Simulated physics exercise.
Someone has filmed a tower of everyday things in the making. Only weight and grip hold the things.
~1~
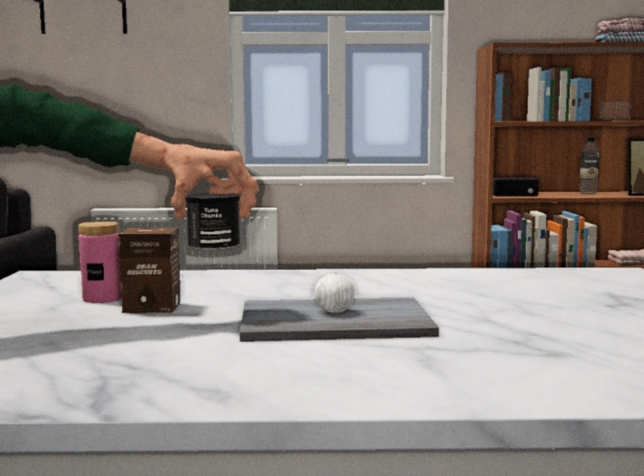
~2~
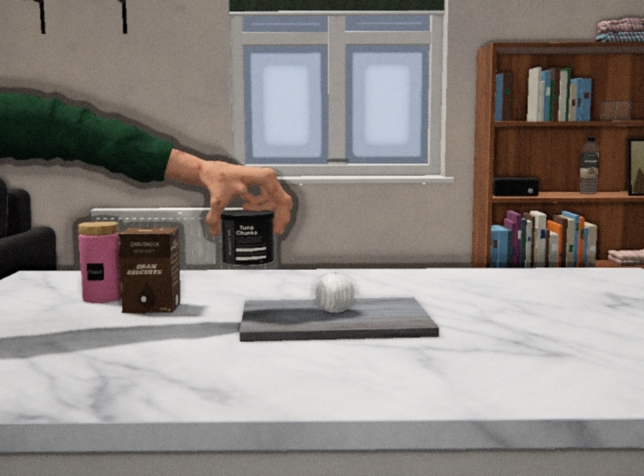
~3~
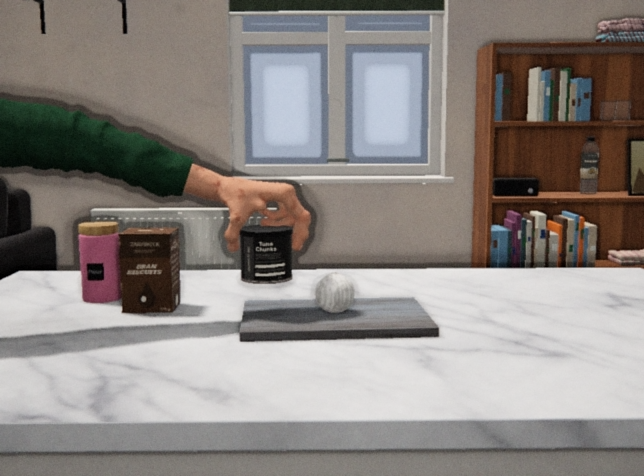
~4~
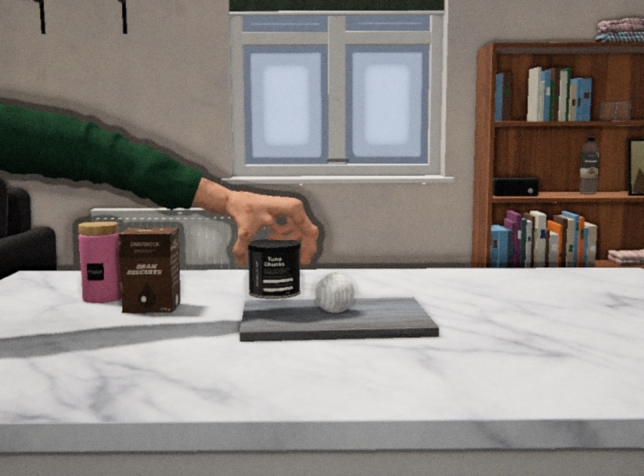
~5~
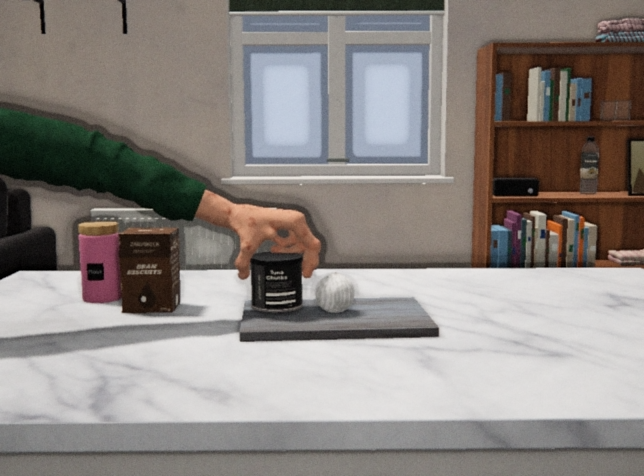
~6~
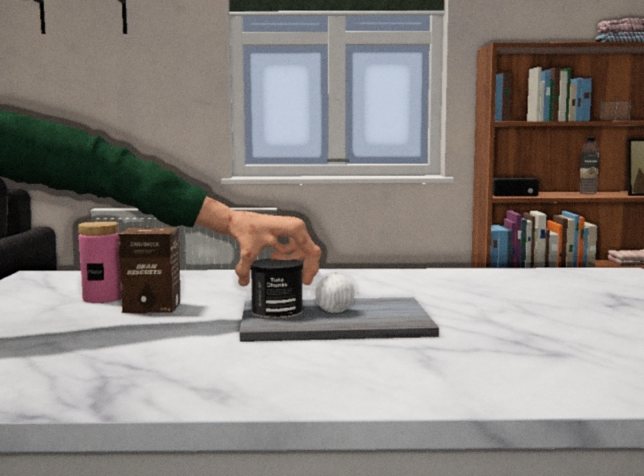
In the video, a hand in a green sleeve carries a black tin rightward and down past a pink jar and a brown carton, then sets it on a grey board beside a white ball, still gripping it.
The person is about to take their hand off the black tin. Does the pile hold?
Here the pile keeps its balance.
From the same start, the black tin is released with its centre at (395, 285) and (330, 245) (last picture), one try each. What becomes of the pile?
In the first case it holds; in the second case it comes apart.
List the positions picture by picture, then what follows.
In the first frame, on its way; black tin (213, 221); brown carton (151, 270).
In the second frame, on its way; black tin (247, 238); grey board (335, 318).
In the third frame, on its way; black tin (266, 254); brown carton (151, 270).
In the fourth frame, on its way; black tin (274, 268); grey board (335, 318).
In the fifth frame, on its way; black tin (277, 281); brown carton (151, 270).
In the sixth frame, set down, still held; black tin (277, 288); grey board (335, 318).
Then, 0.20 s after the last picture, nothing has stirred.
Then, 0.40 s after the last picture, black tin resting near (277, 288).
At rest, all 5 in place. Seen from the same camera at the end, black tin near (277, 288). The pile stays up.
